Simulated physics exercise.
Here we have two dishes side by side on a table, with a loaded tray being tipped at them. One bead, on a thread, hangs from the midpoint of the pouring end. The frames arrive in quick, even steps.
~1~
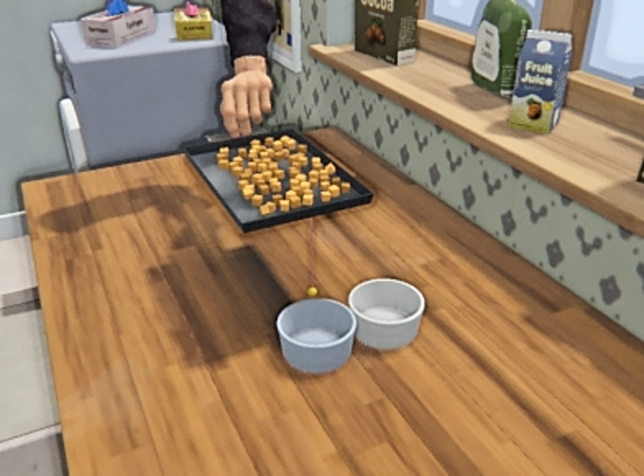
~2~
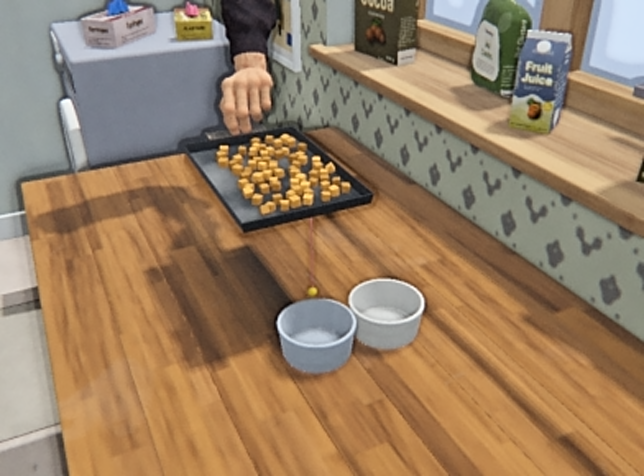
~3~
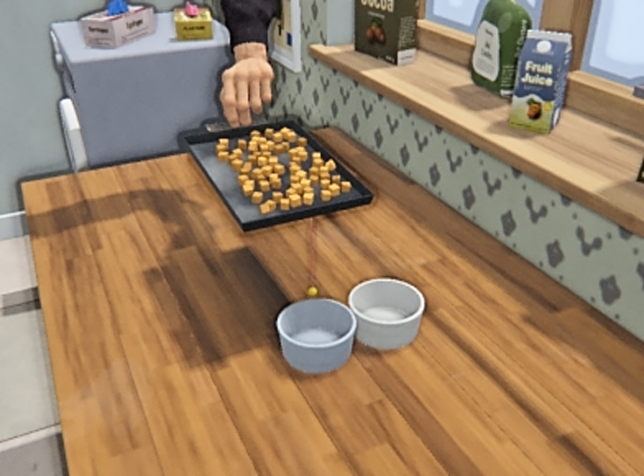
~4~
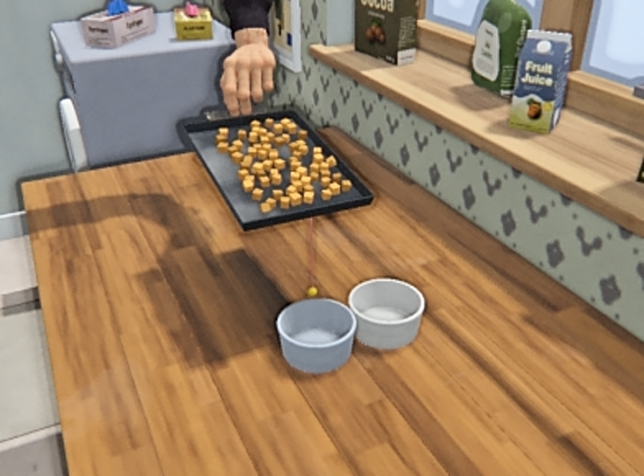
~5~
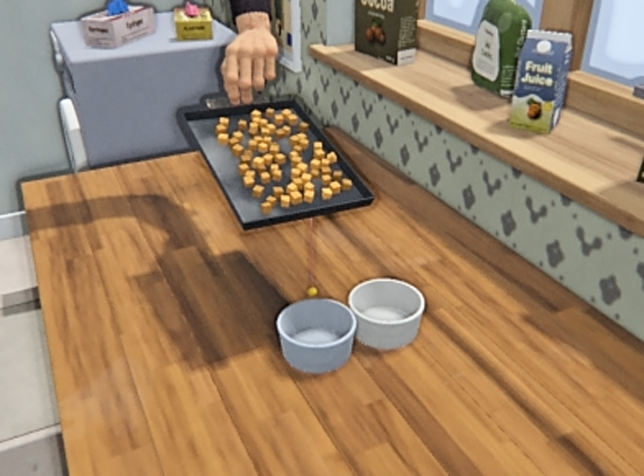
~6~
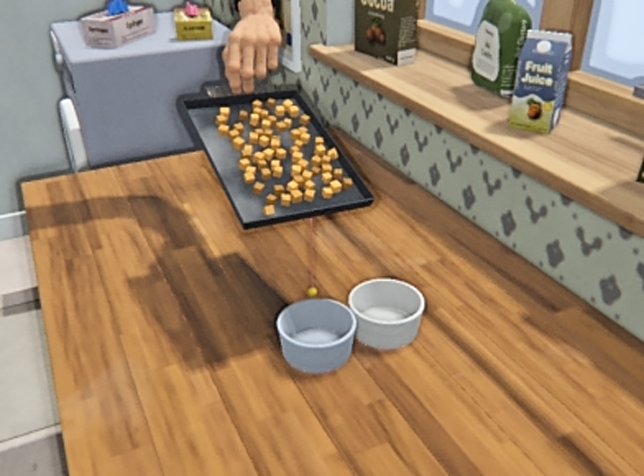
The clip shows a hand behind a dark tray of small golden cubes on a wooden table, gradually raising the tray's far end while the near edge, a hanging bead and two small round dishes stay in place.
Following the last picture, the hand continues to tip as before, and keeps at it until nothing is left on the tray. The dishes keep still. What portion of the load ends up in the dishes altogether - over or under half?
The dishes will catch most of the load.
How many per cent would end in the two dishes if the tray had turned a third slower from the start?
It would come out near 60 per cent.
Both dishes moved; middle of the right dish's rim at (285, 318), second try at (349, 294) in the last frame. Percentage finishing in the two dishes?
It would be roughly 10 per cent, followed by roughly 20 per cent.
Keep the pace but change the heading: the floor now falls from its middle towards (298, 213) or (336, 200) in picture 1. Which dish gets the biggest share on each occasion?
One: The left one. Two: The right one.
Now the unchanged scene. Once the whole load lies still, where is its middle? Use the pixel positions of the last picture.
Roughly pixel (369, 337).
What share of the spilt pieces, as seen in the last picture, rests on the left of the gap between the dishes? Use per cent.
That's about 10 per cent of the spill.
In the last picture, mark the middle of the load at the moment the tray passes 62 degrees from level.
Centre estimate: (330, 186).
Soon after the last picture, tray tipped steeply; nearly all on the tray; a stray few in the air.
A little later, tray tipped past a quarter turn; nearly all on the tray; a small part in the left dish; a stray few outside both.
Later still, tray tipped past a quarter turn; about a third in the left dish; about a third in the right dish; about a third outside both.
At rest, tray tipped past a quarter turn; about a third in the left dish; about a third in the right dish; about a third outside both.
